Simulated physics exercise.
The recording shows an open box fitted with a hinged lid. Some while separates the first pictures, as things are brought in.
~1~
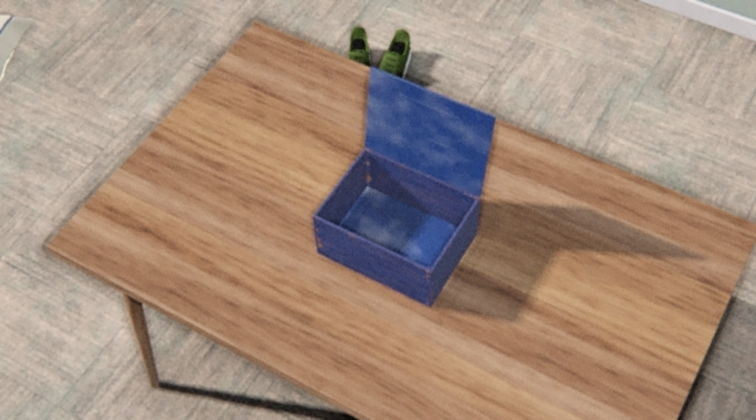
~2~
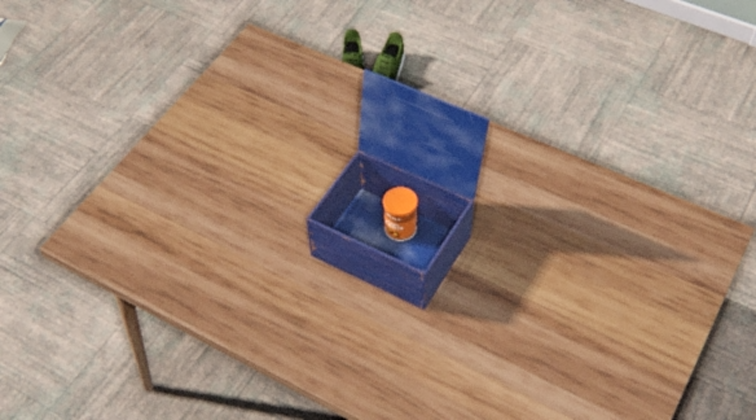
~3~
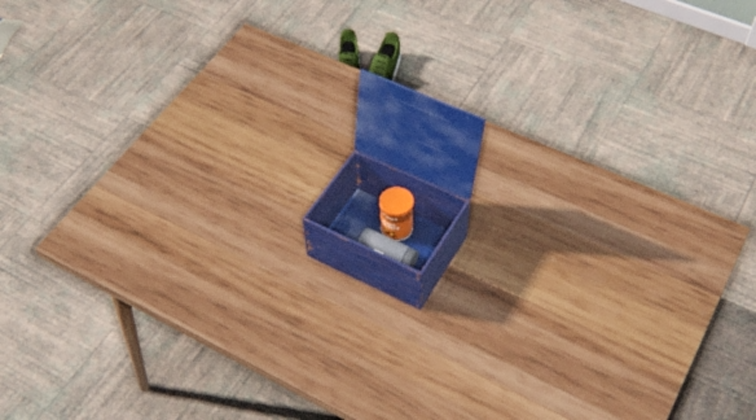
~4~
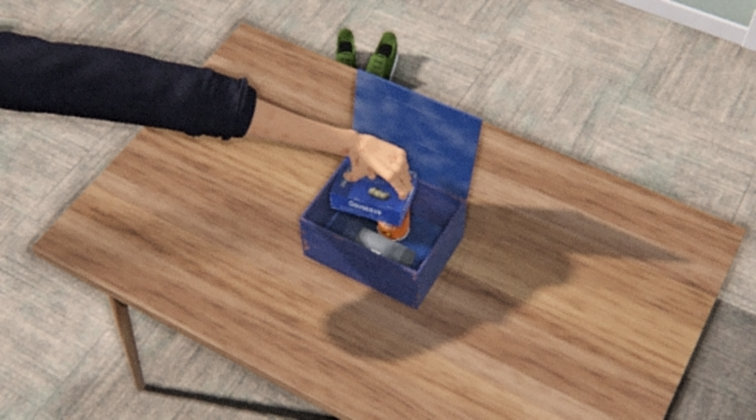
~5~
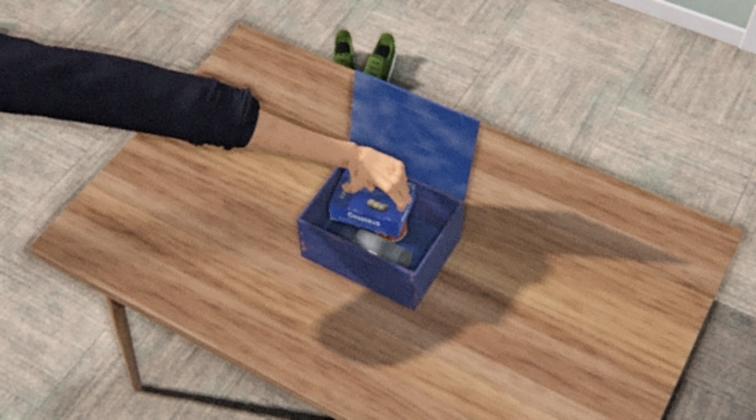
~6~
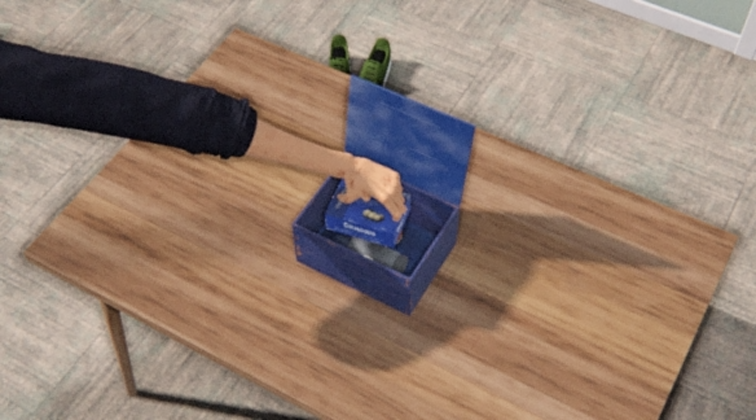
A hand lowers a blue packet into an open blue box holding an orange tin.
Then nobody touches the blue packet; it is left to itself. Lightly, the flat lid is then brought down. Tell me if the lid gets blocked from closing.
It does not; the lid closes.
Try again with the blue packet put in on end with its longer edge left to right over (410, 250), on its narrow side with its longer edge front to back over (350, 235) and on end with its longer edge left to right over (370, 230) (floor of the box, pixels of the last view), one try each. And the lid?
So: First go, the lid can't get down; second go, it gets all the way down; third go, it can't get down.
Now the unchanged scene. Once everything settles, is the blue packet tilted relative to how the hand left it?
Well, it ends up skewed.
Then, 1.20 s past the last view, lid starting down; blue packet rocked 52° from its first pose near (357, 246).
Then, 1.80 s past the last view, lid 36° above the rim; blue packet rocked 51° from its first pose near (358, 245); grey shaker displaced a little.
Finally, lid shut; down or leaning hard in the box, blue packet; the other 2 still in place. Final places as the last picture's camera would see them, blue packet near (358, 245).
